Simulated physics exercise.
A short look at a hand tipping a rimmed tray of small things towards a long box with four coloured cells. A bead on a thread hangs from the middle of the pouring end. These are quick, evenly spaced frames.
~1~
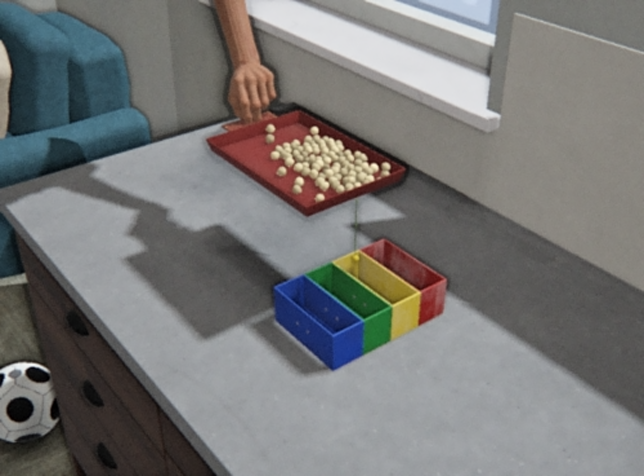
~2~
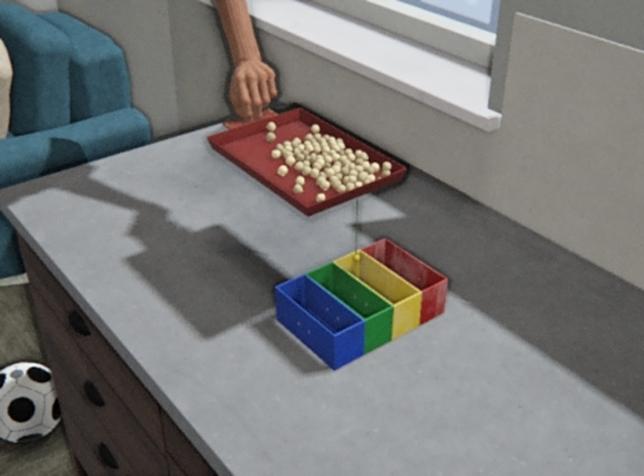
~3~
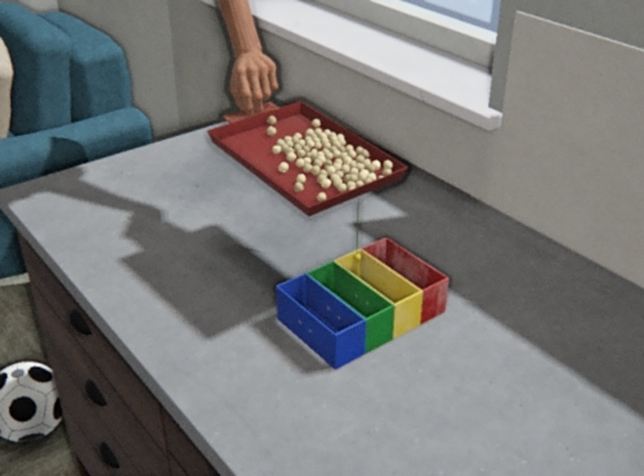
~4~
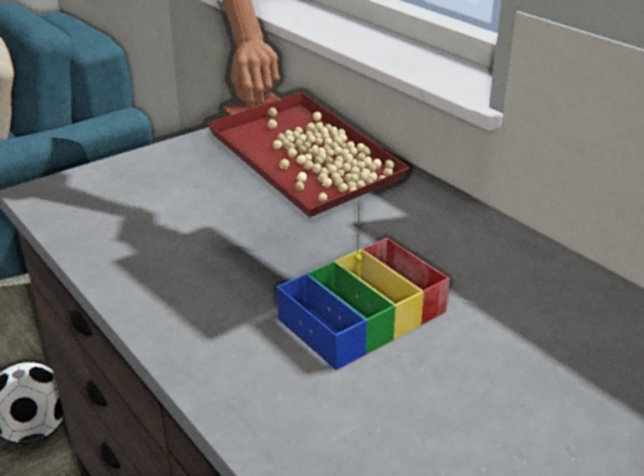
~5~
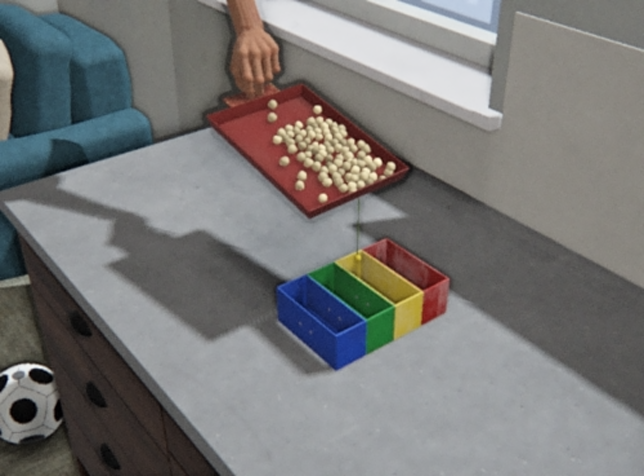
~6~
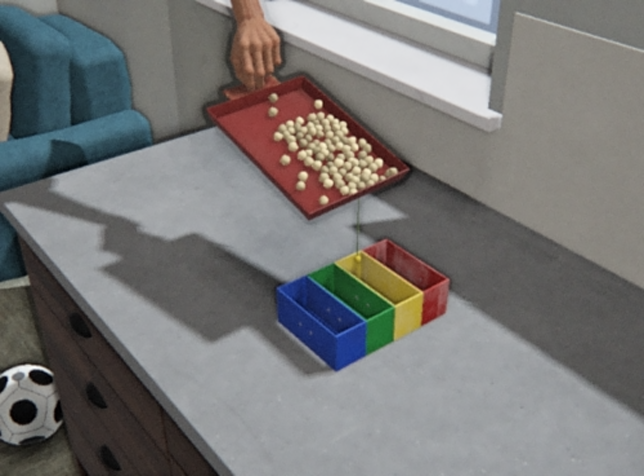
A hand slowly raised the back of a red tray of small, round, cream-coloured nuts, tilting it gradually toward a box with blue, green, yellow and red cells, while the nuts barely shifted.
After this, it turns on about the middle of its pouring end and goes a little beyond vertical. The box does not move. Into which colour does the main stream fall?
The green cell gets the most.
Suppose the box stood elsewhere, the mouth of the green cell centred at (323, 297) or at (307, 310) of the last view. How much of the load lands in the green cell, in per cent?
First some 40, then 10 per cent.
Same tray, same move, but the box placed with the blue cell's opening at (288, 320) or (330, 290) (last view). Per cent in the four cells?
First some 80, then 80 per cent.
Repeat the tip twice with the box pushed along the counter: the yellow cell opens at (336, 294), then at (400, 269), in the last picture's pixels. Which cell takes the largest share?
The first try: The yellow cell. The second: The blue cell.
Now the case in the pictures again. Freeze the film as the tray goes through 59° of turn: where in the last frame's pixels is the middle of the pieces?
Around (348, 170).
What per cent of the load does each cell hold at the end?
In per cent, blue cell 20, green cell 40, yellow cell 20 and red cell 10.
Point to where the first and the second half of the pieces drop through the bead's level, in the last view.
The first part at (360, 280); the rest at (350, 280).
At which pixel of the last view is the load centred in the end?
Near (360, 326).
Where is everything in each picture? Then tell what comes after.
The first picture shows corners of the pouring end near (307, 204) and (400, 168), level; middle of the load near (327, 161), macadamia nuts; bead on its thread near (355, 259); blue cell near (348, 343); green cell near (377, 328); yellow cell near (405, 313); red cell near (432, 300).
The second picture shows corners of the pouring end near (308, 204) and (401, 168), level; middle of the load near (328, 160).
The third picture shows corners of the pouring end near (309, 204) and (402, 167), tipped barely, lowest at the left corner; middle of the load near (329, 156).
The fourth picture shows corners of the pouring end near (310, 206) and (403, 167), tipped a little, lowest at the left corner; middle of the load near (330, 153).
The fifth picture shows corners of the pouring end near (310, 208) and (403, 167), tipped a little, lowest at the left corner; middle of the load near (330, 150).
The sixth picture shows corners of the pouring end near (310, 210) and (404, 168), tipped clearly, lowest at the left corner; middle of the load near (331, 148), only a few on the move; blue cell near (351, 343); green cell near (380, 328); yellow cell near (408, 313); red cell near (435, 300).
Shortly afterwards, tray tipped steeply; all but a few on the tray; only a few in the blue cell.
Next, tray tipped right over; near a third on the tray; near a quarter in the green cell; a little in the yellow cell; a little in the blue cell; a little in the red cell; near a quarter falling or outside the box.
Some moments later, tray tipped past a quarter turn; near a third in the green cell; near a quarter in the blue cell; near a quarter in the yellow cell; a little in the red cell; a little falling or outside the box.
In the end, tray tipped past a quarter turn; near a third in the green cell; near a quarter in the blue cell; near a quarter in the yellow cell; a little in the red cell; a little outside the box.
